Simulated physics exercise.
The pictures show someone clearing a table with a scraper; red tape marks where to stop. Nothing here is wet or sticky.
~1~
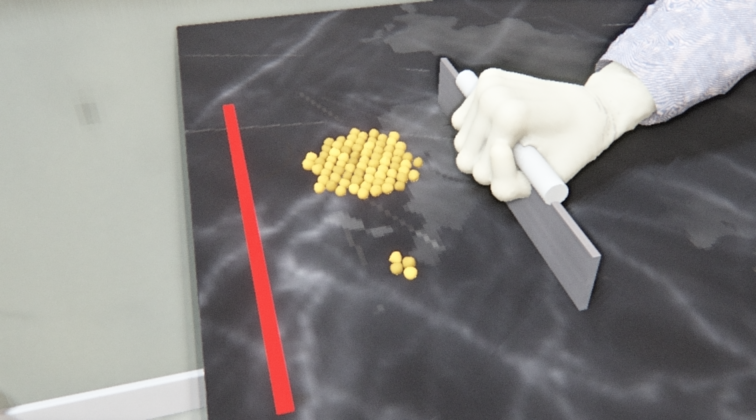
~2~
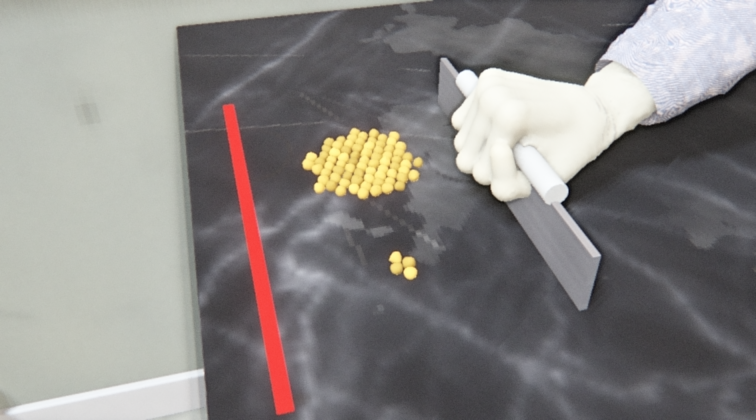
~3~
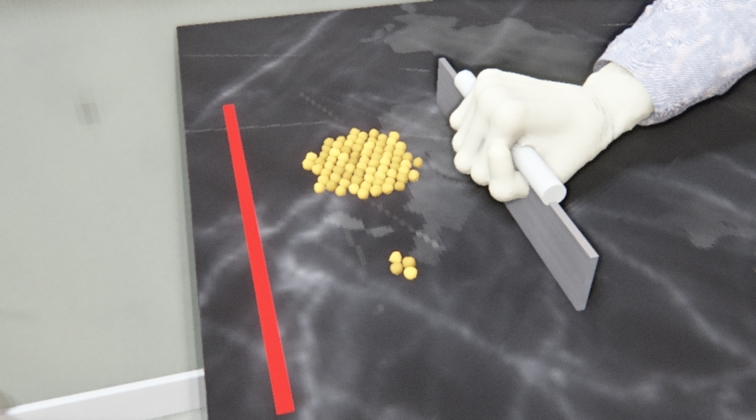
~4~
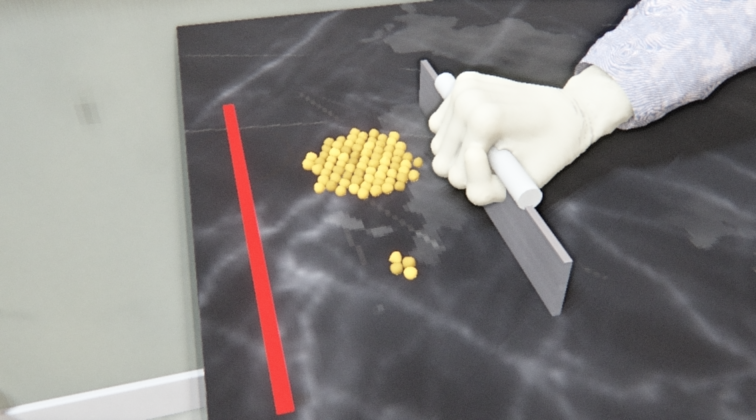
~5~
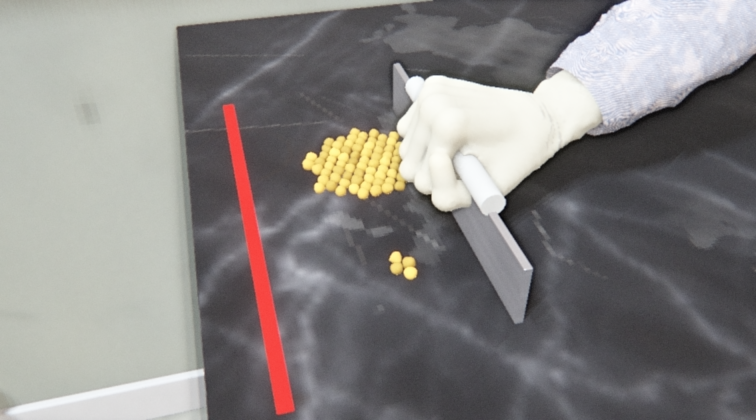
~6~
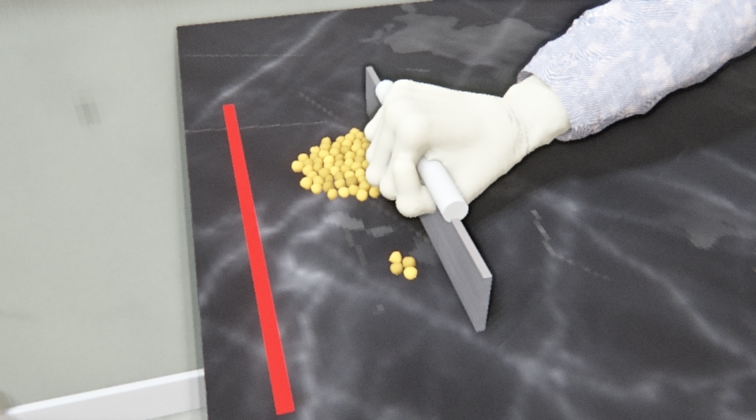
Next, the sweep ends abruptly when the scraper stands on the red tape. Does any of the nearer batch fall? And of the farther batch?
The nearer batch stays on top and the farther batch loses pieces over the edge.
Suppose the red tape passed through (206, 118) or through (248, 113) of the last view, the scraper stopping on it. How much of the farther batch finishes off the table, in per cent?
Roughly 80 per cent, and 20 per cent.
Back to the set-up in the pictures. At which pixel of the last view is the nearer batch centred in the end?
Near (242, 297).
Then, 0.39 s later than the last frame, scraper still moving, near (323, 163); nearer batch all on the table, its front near (332, 283); farther batch all on the table, its front near (219, 182).
Then, 0.80 s later than the last frame, scraper stopped at the red tape; nearer batch all on the table, its front near (233, 301); farther batch roughly a third over the edge.
Then, 1.08 s later than the last frame, scraper stopped at the red tape; nearer batch all on the table, its front near (231, 302); farther batch roughly a third over the edge.
When it is over, scraper stopped at the red tape; nearer batch all on the table, its front near (231, 302); farther batch roughly a third over the edge.
